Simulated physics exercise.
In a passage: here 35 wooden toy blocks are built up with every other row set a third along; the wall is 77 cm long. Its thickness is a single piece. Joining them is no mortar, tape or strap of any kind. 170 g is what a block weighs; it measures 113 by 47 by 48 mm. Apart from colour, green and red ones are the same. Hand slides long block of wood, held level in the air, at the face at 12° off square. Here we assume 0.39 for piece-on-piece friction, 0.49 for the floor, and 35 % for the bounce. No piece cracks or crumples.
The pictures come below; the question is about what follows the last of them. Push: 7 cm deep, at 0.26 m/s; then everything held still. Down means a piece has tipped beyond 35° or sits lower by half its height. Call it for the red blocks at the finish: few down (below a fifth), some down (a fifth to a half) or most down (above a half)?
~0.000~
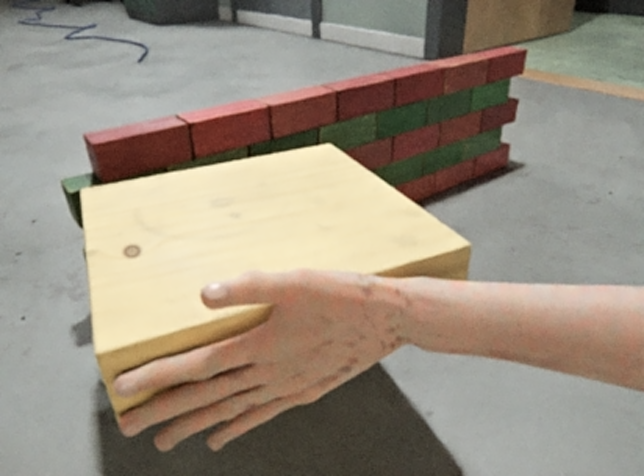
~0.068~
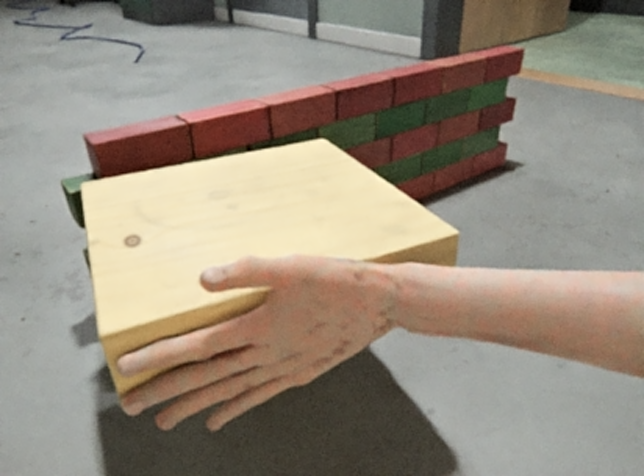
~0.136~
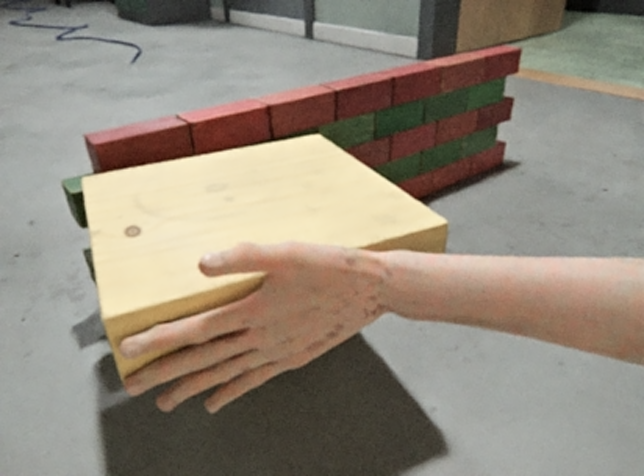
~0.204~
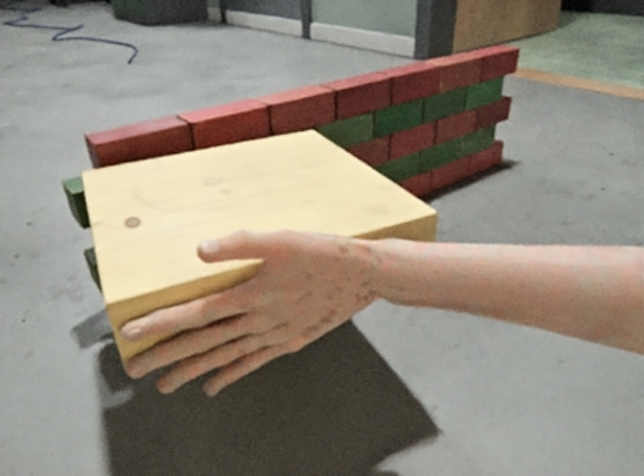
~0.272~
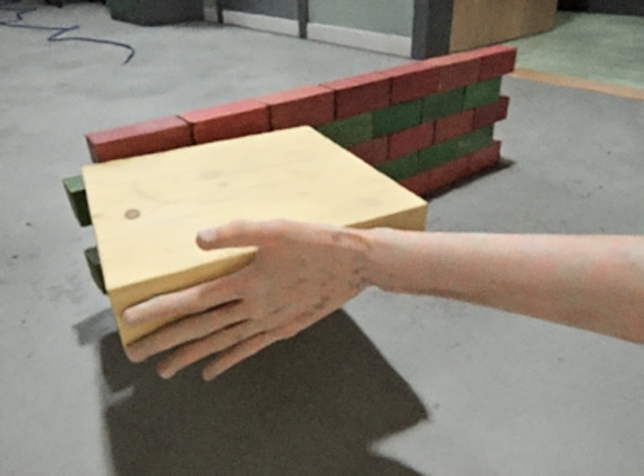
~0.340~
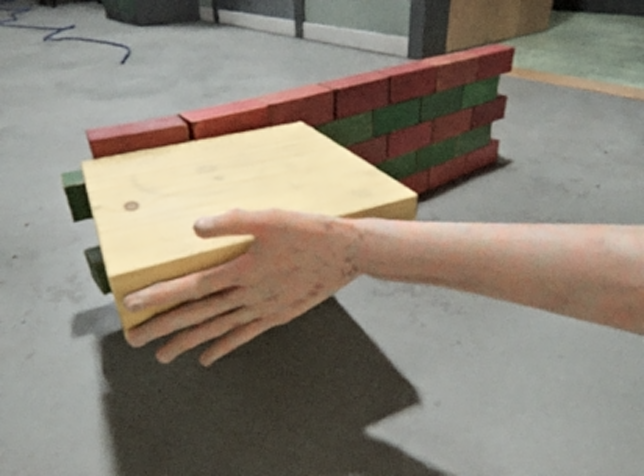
Few down.
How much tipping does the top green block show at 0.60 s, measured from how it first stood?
It sits at about 0 degrees.
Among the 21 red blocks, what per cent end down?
I'd put it at around 10 per cent.
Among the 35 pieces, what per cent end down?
Roughly 10 percent.
After 0.44 s, none of the 21 red blocks down (0 of 35 in all colours); top red block unmoved.
After 0.60 s, 1 of the 21 red blocks down (2 of 35 in all colours); top red block leaning 6°.
After 0.72 s, 2 of the 21 red blocks down (4 of 35 in all colours); top red block shifted 6 mm.
After 0.88 s, 2 of the 21 red blocks down (4 of 35 in all colours); top red block shifted 7 mm.
At rest (1.4 s), 2 of the 21 red blocks down (4 of 35 in all colours); top red block shifted 7 mm; top green block unmoved. That is 10 per cent. As the last picture would show them, middles, top red block near (293, 108), top green block near (432, 101).
